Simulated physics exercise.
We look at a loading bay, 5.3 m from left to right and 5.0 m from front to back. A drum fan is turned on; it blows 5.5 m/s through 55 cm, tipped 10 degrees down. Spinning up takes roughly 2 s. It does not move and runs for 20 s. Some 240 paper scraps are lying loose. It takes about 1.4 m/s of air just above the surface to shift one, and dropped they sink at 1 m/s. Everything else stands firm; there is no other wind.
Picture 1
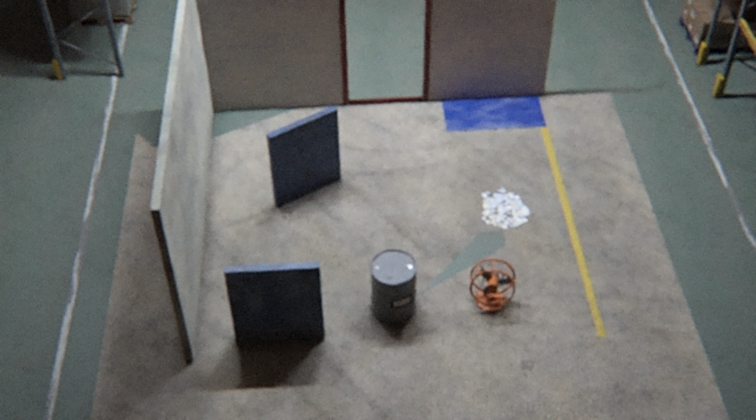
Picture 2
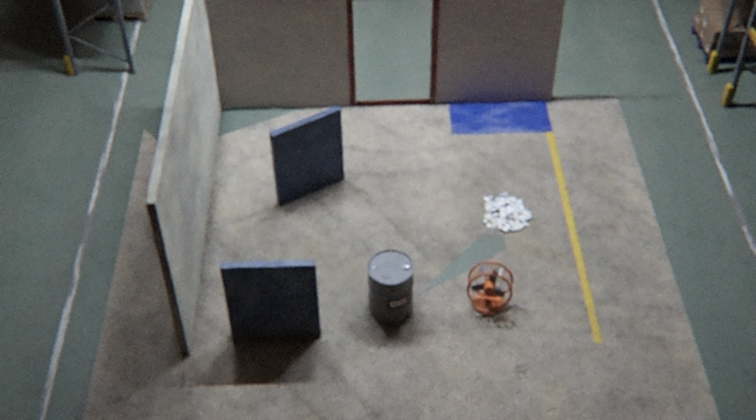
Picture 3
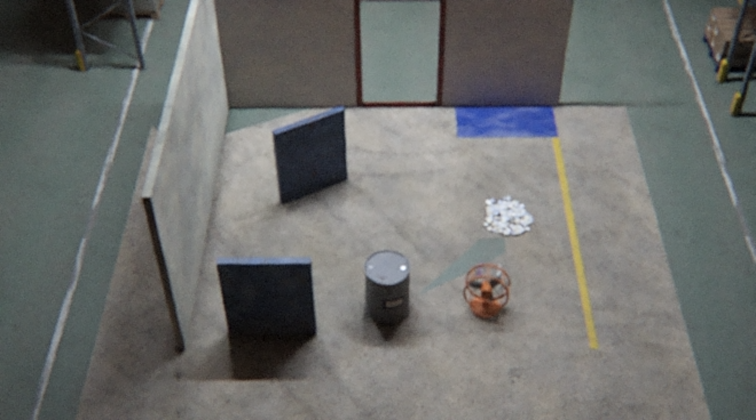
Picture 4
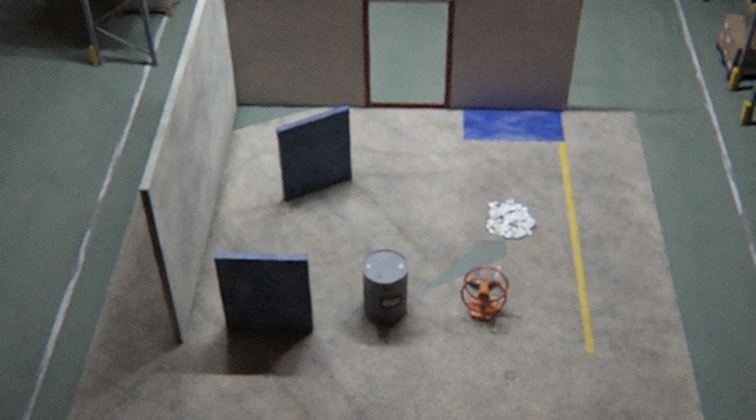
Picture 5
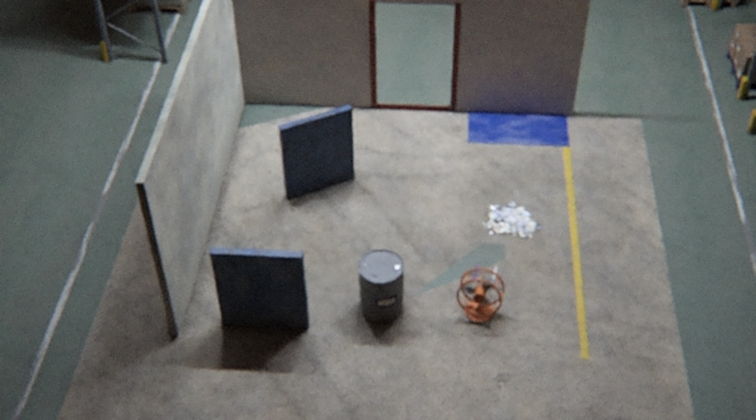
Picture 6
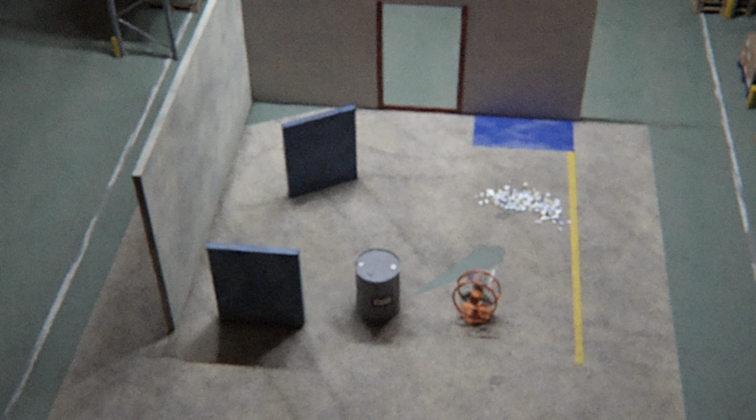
In a loading bay, white paper scraps lie still, then scatter beyond an orange fan.
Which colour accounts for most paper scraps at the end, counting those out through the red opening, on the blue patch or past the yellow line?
The biggest group is at the yellow one.
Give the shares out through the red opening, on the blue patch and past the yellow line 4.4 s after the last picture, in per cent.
About 10 % red, 2 % blue, 80 % yellow.
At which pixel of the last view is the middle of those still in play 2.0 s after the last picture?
Around (597, 121).
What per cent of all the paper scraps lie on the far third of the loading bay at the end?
Some 0 per cent.
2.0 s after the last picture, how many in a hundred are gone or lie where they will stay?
Some 50 per cent.
Then, 2.0 s after the last picture, 55 % are on the move or not yet settled, 79 % are past the yellow line, 13 % on the blue patch and 5 % out through the red opening; the middle of those still in play is near (597, 121).
Then, 4.4 s after the last picture, 22 % are on the move or not yet settled, 85 % are past the yellow line, 2 % on the blue patch and 11 % out through the red opening; the middle of those still in play is near (429, 106).
Then, 9.0 s after the last picture, 12 % are on the move or not yet settled, 86 % are past the yellow line, 0 % on the blue patch and 13 % out through the red opening.
Then, 18.0 s after the last picture, at the end, 86 % are past the yellow line, 0 % on the blue patch and 14 % out through the red opening.
